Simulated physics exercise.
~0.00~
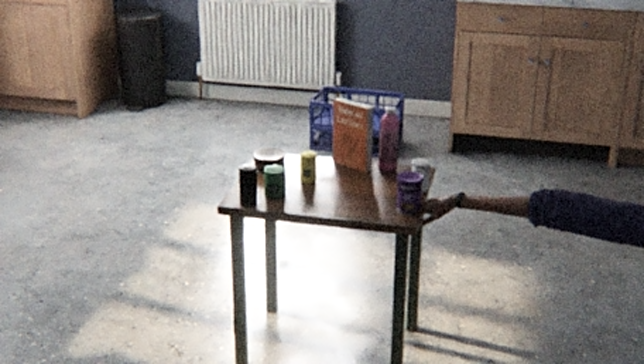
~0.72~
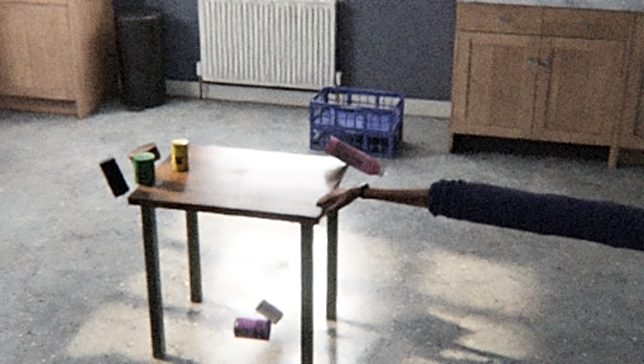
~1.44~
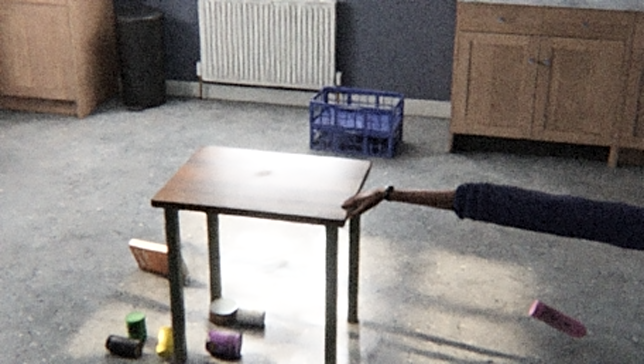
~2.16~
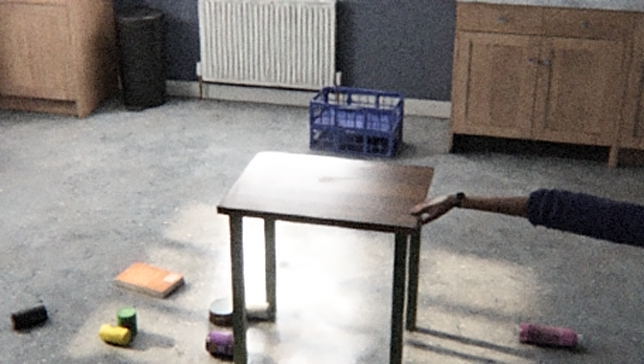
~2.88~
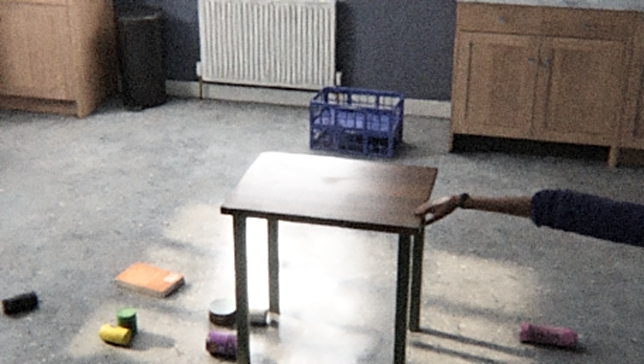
In a room with a radiator and wooden cupboards, a hand jerks a small table left, then right, sending the jars, tin, pink bottle and orange book off its top. The table ends up bare, with everything lying on the floor around it.
